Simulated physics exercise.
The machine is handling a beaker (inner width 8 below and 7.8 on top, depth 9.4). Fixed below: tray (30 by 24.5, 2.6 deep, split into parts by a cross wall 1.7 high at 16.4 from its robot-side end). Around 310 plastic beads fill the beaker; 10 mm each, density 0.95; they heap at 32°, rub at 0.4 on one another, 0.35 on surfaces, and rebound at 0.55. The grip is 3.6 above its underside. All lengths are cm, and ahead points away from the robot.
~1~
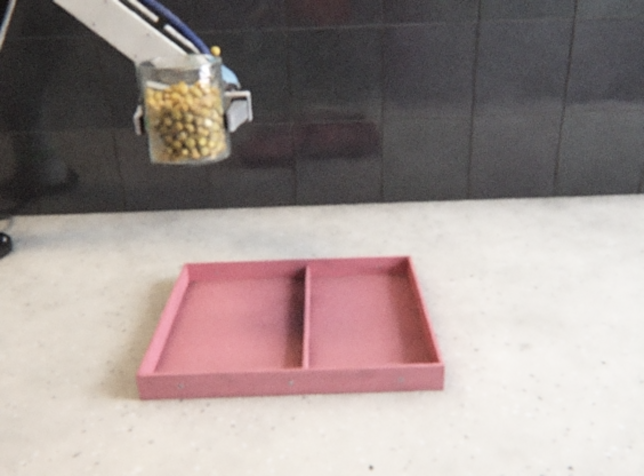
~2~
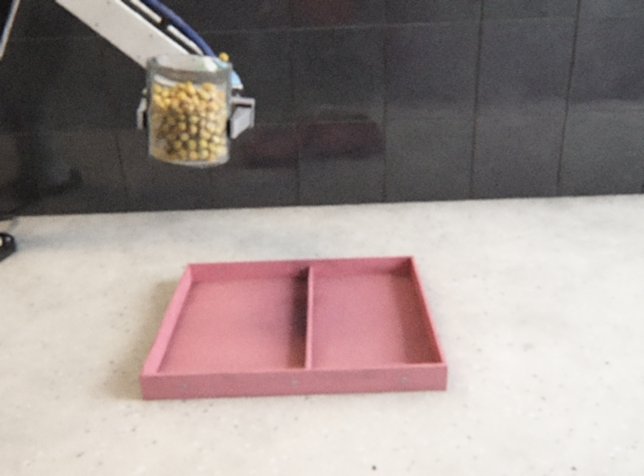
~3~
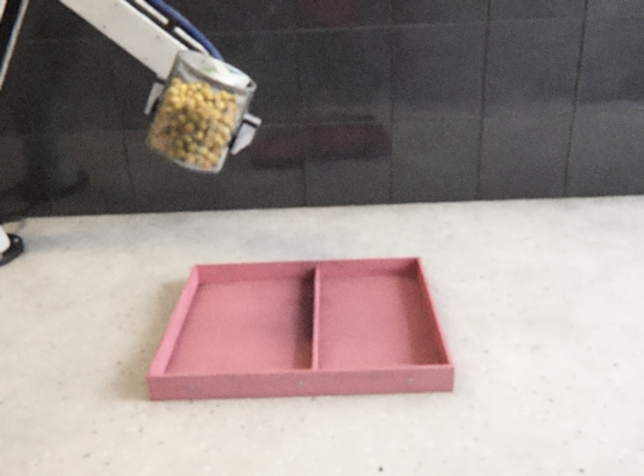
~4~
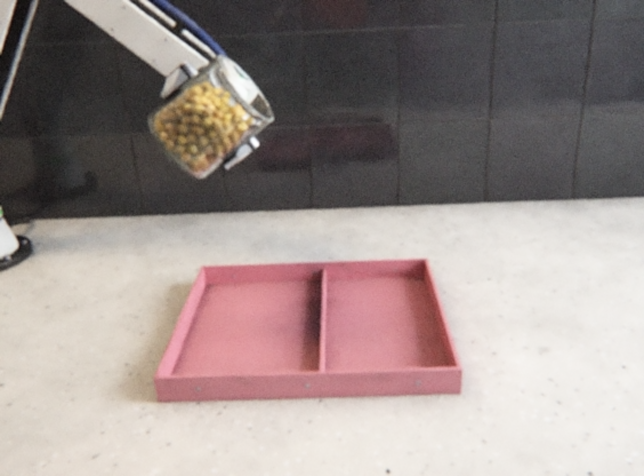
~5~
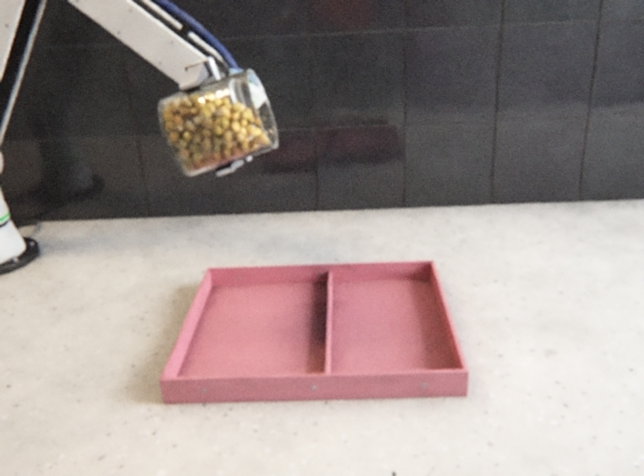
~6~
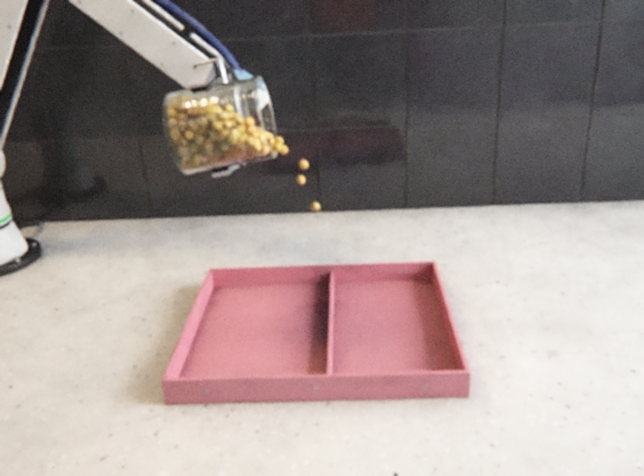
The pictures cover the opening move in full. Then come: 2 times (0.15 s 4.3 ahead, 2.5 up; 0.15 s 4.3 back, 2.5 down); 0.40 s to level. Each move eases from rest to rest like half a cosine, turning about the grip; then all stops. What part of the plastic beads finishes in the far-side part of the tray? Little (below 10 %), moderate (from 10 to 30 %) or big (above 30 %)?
A big share, above 30 %, ends in the far-side part of the tray.
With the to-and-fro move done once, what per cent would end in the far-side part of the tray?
Then about 40 per cent.
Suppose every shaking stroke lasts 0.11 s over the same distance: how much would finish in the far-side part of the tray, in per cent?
In that case some 80 per cent.
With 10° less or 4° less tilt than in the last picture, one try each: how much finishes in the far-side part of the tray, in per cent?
Some 30 and 40 per cent.
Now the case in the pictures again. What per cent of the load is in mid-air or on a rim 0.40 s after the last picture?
Some 10 per cent.
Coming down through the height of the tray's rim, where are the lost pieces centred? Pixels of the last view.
Near (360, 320).
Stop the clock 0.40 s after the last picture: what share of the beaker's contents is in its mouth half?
Roughly 45 per cent.
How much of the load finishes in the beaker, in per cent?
Roughly 30 per cent.
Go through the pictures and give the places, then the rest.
In the first frame, beaker middle at (185, 111), level; upper third of the load around (187, 106), from x 150 to 220, top at y 50; 307 in the beaker.
In the second frame, beaker middle at (189, 111), tilted 8° forward; upper third of the load around (187, 106), from x 155 to 225, top at y 60.
In the third frame, beaker middle at (199, 114), tilted 28° forward; upper third of the load around (191, 108), from x 155 to 235, top at y 85.
In the fourth frame, beaker middle at (211, 118), tilted 54° forward; upper third of the load around (196, 110), from x 160 to 245, top at y 90.
In the fifth frame, beaker middle at (219, 124), tilted 74° forward; upper third of the load around (198, 112), from x 170 to 265, top at y 100.
In the sixth frame, beaker middle at (221, 126), tilted 82° forward; upper third of the load around (199, 117), from x 175 to 315, top at y 100; 304 in the beaker, 3 in flight or on a rim.
Then, 0.40 s after the last picture, tilted 82° forward, highest piece 27 above the table; 166 in the beaker, 92 in the far-side part, 19 in the robot-side part, 30 in flight or on a rim.
Then, 0.80 s after the last picture, tilted 41° forward, highest piece 27 above the table; 167 in the far-side part, 87 in the beaker, 50 in the robot-side part, 1 on the table or floor, 2 in flight or on a rim.
Then, 1.20 s after the last picture, level, highest piece 25 above the table; 167 in the far-side part, 87 in the beaker, 51 in the robot-side part, 2 on the table or floor.
Then, 2.25 s after the last picture, level, highest piece 25 above the table; 167 in the far-side part, 87 in the beaker, 51 in the robot-side part, 2 on the table or floor.
Final count, 167 in the far-side part, 87 in the beaker, 51 in the robot-side part, 2 on the table or floor. That is 54 % in the far-side part of the tray.
